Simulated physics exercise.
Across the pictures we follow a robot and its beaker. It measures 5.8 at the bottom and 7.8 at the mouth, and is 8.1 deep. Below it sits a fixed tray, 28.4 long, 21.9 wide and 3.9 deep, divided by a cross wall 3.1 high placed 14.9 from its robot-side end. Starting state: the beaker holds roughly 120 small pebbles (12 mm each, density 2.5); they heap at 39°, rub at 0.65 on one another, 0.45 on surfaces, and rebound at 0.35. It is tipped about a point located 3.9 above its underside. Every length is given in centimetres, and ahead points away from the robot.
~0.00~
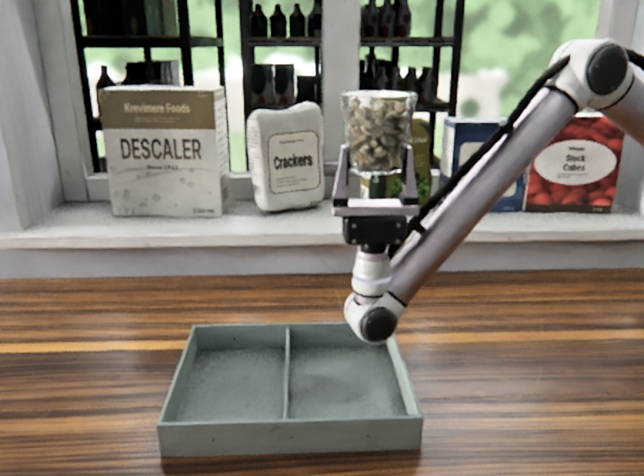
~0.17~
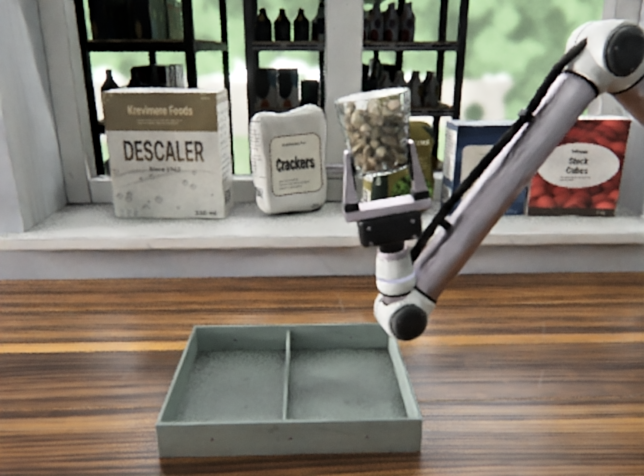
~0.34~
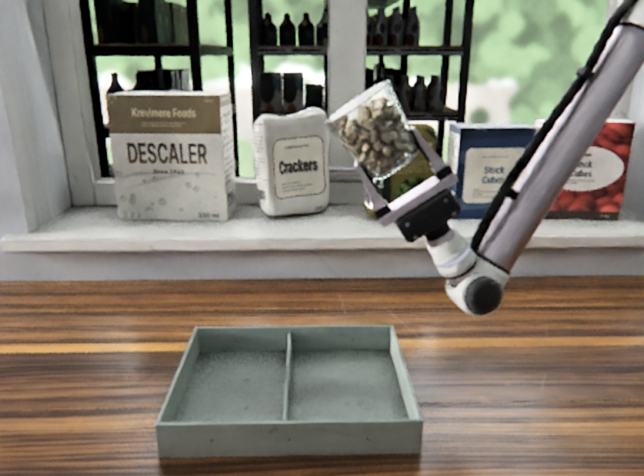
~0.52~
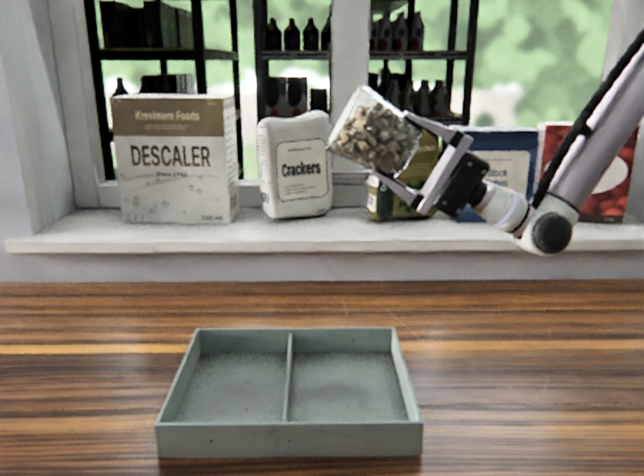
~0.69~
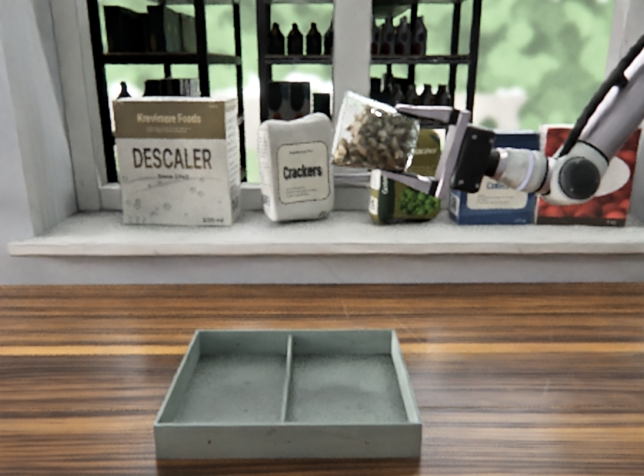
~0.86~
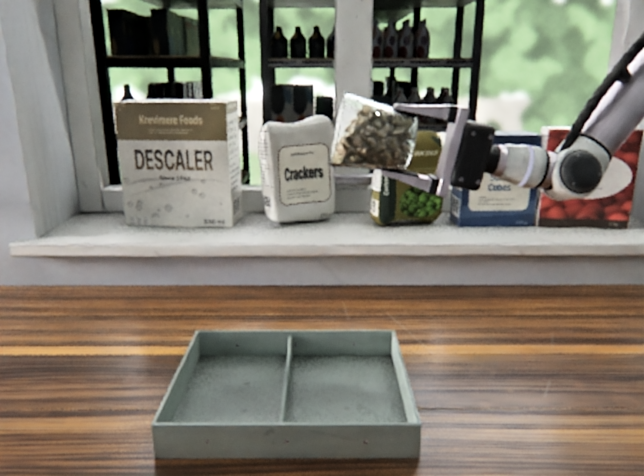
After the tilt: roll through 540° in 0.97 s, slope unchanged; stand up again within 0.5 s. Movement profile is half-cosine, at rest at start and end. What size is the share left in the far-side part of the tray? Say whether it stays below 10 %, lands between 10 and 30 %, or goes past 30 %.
It lands between 10 and 30 %.
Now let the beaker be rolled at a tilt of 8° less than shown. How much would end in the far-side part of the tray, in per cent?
It would come to about 5 percent.
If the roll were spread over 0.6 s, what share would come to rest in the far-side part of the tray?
Expected share: Some 10 %.
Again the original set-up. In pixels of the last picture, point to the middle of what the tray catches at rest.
Around (272, 405).
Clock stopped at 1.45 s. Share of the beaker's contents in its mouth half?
Mouth-half share: Approx. 40 %.
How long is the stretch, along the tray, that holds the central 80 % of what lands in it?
About 16 cm.
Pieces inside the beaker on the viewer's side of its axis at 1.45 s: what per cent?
I'd say about 65 per cent sits in the front half.
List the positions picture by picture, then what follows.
The first picture shows the beaker middle at (377, 133), upright; upper third of the load around (380, 117), from x 350 to 405, top at y 105; 125 in the beaker.
The second picture shows the beaker middle at (377, 134), tipped 10°; upper third of the load around (378, 118), from x 345 to 400, top at y 105.
The third picture shows the beaker middle at (377, 135), tipped 34°; upper third of the load around (379, 118), from x 345 to 410, top at y 105.
The fourth picture shows the beaker middle at (377, 136), tipped 61°; upper third of the load around (376, 122), from x 345 to 410, top at y 105.
The fifth picture shows the beaker middle at (376, 137), tipped 77°; upper third of the load around (376, 123), from x 340 to 410, top at y 110.
The sixth picture shows the beaker middle at (375, 137), tipped 79°; upper third of the load around (374, 124), from x 340 to 410, top at y 110; 125 in the beaker.
After 1.45 s, tipped 79°, highest piece 37 above the table; 104 in the beaker, 9 in the far-side part, 2 in the robot-side part, 10 in flight or on a rim.
After 2.04 s, tipped 50°, highest piece 35 above the table; 87 in the beaker, 21 in the far-side part, 17 in the robot-side part.
After 2.53 s, upright, highest piece 37 above the table; 87 in the beaker, 21 in the far-side part, 17 in the robot-side part.
After 3.23 s, upright, highest piece 37 above the table; 87 in the beaker, 21 in the far-side part, 17 in the robot-side part.
In the end, 87 in the beaker, 21 in the far-side part, 17 in the robot-side part. That is 17 % in the far-side part of the tray.
